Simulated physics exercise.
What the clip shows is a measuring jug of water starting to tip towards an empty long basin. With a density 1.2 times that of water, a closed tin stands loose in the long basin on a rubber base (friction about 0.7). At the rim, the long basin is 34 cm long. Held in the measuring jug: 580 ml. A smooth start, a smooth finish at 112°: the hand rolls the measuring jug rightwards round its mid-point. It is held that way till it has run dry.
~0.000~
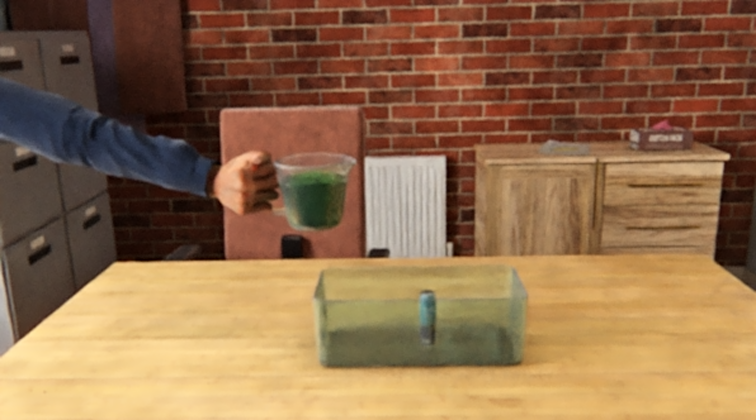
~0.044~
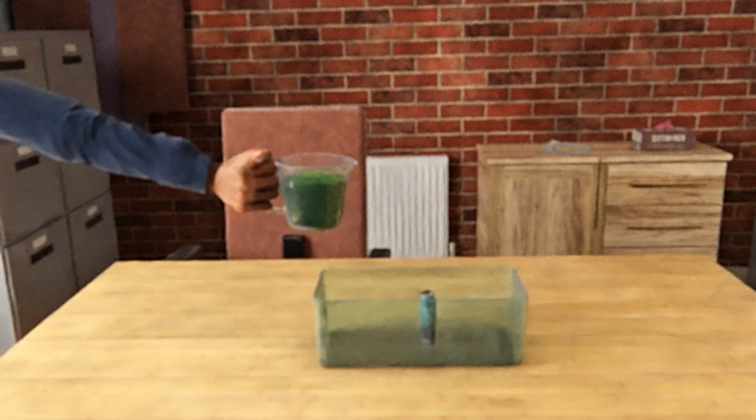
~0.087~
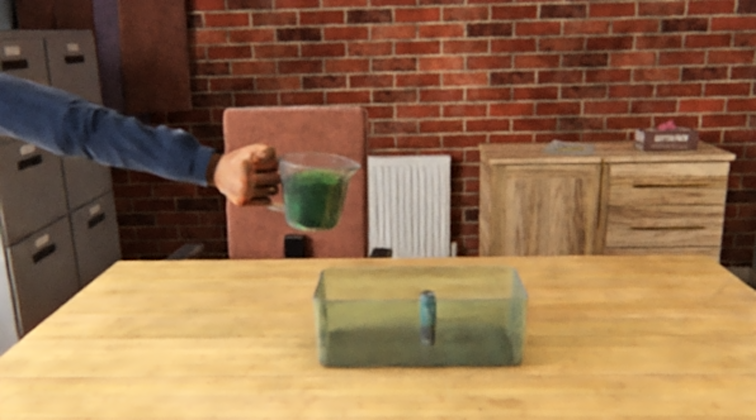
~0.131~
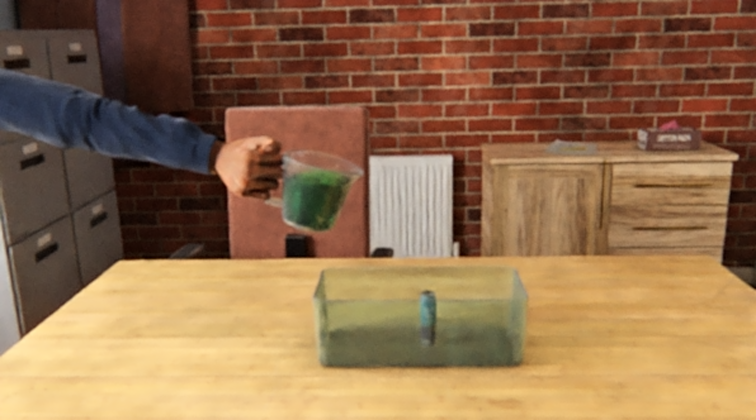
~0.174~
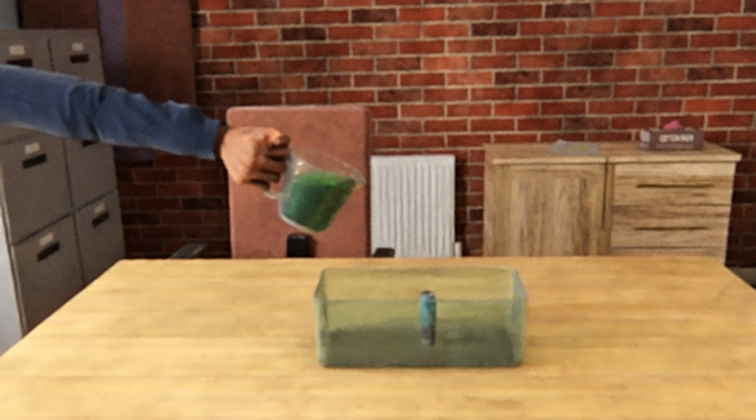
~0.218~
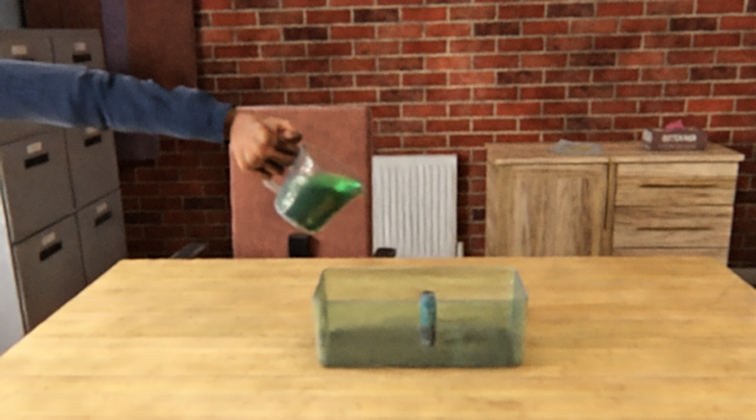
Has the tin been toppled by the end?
No, it is upright.
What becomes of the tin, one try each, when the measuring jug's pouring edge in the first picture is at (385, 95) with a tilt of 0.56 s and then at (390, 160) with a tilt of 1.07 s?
Run one: It tumbles. Run two: It tumbles.
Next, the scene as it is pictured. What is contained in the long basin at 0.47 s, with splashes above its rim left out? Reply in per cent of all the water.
The basin holds roughly 22 in a hundred parts at that moment.
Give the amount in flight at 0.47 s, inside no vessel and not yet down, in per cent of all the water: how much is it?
Roughly 38 %.
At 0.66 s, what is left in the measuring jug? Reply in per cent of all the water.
About 3 per cent.
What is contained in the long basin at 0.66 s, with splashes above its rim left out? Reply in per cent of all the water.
That comes to about 88 percent.
Then, 0.47 s in, the tilt is 105° and 39 per cent is still to pour; the tin stands where it began.
Then, 0.66 s in, the tilt is 112° and 3 per cent is still to pour; the tin stands where it began.
Then, 0.85 s in, the tilt is 112° and 0 per cent is still to pour; the tin stands where it began.
Then, 1.06 s in, the tilt is 112° and 0 per cent is still to pour; the tin stands where it began.
Finally, the tin stands where it began.
